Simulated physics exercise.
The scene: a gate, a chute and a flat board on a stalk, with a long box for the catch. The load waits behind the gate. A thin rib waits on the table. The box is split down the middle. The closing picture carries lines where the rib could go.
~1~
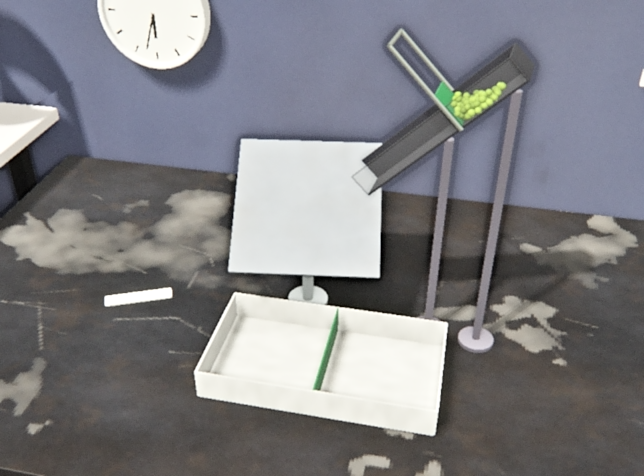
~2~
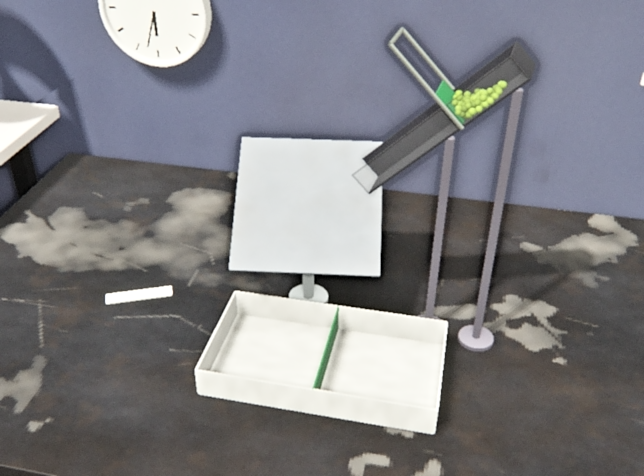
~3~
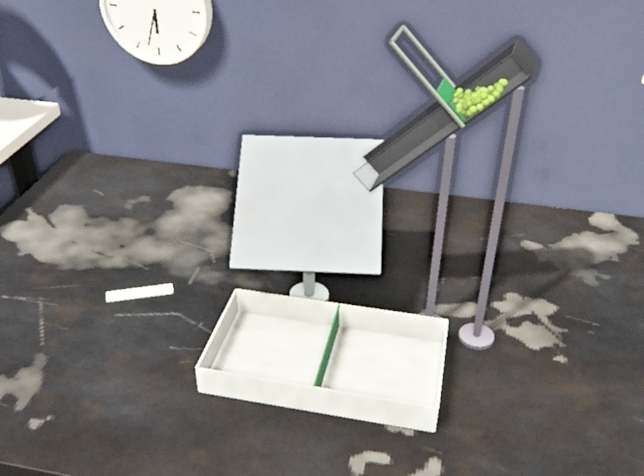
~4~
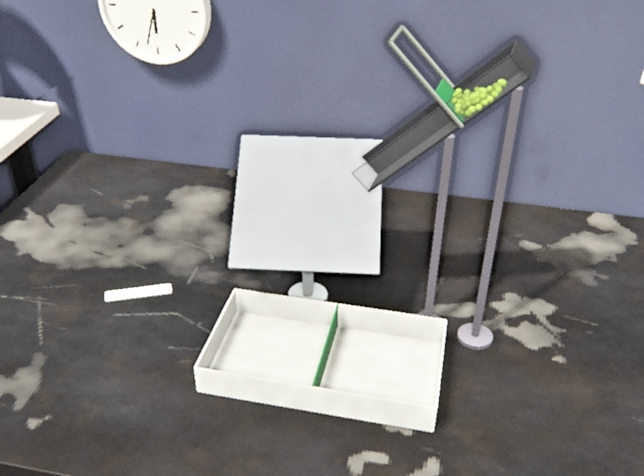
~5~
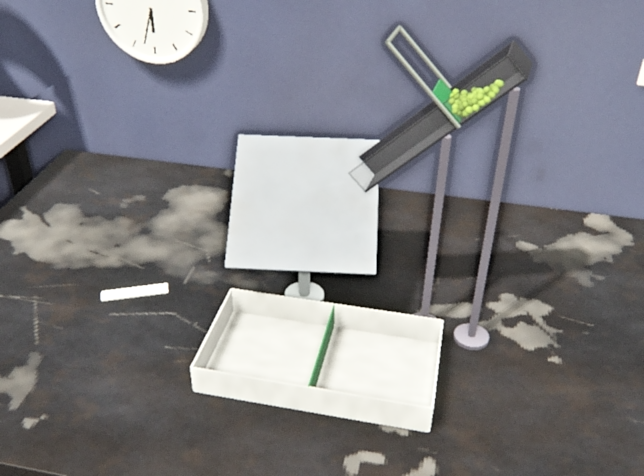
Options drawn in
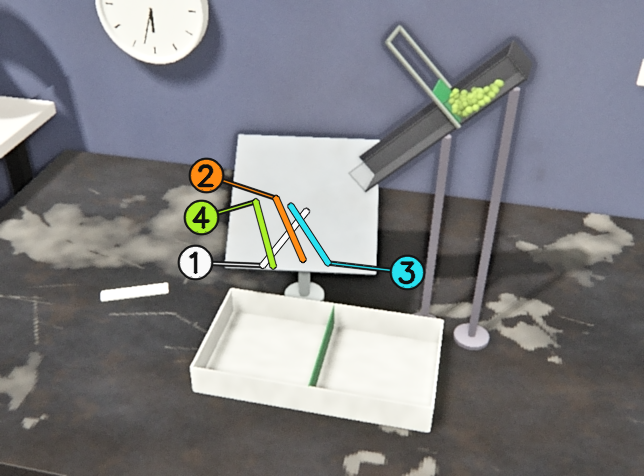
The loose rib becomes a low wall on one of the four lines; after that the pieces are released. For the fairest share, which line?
The answer is line 2.
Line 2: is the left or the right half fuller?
More lands on the left.
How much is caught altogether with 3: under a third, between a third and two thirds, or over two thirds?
Line 3 gives over two thirds.
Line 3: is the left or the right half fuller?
The right half.
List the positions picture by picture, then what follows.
In the first frame, load behind the gate (475, 100), dried peas; lip of the chute (373, 187), sloping fairly steeply.
In the second frame, middle of the board (308, 204), tilted fairly steeply; middle of its low edge (304, 273); of its high edge (312, 140).
In the third frame, front corners of the box (197, 368) and (437, 408); front end of its middle wall (313, 387); gate still shut (444, 90).
In the fourth frame, middle of the load (475, 97); lip (373, 183).
In the fifth frame, middle of the load (472, 97); lip (370, 183).
On the marked copy, line 1 from (306, 211) to (262, 265); line 2 from (276, 198) to (303, 259); line 3 from (290, 206) to (328, 262); line 4 from (255, 201) to (273, 266).
With 1, of what is caught, the larger part in the left half, about a tenth in the right.
With 2, of what is caught, roughly two thirds in the left half, roughly a third in the right.
With 3, of what is caught, about a tenth in the left half, almost all in the right.
With 4, of what is caught, the larger part in the left half, about a tenth in the right.
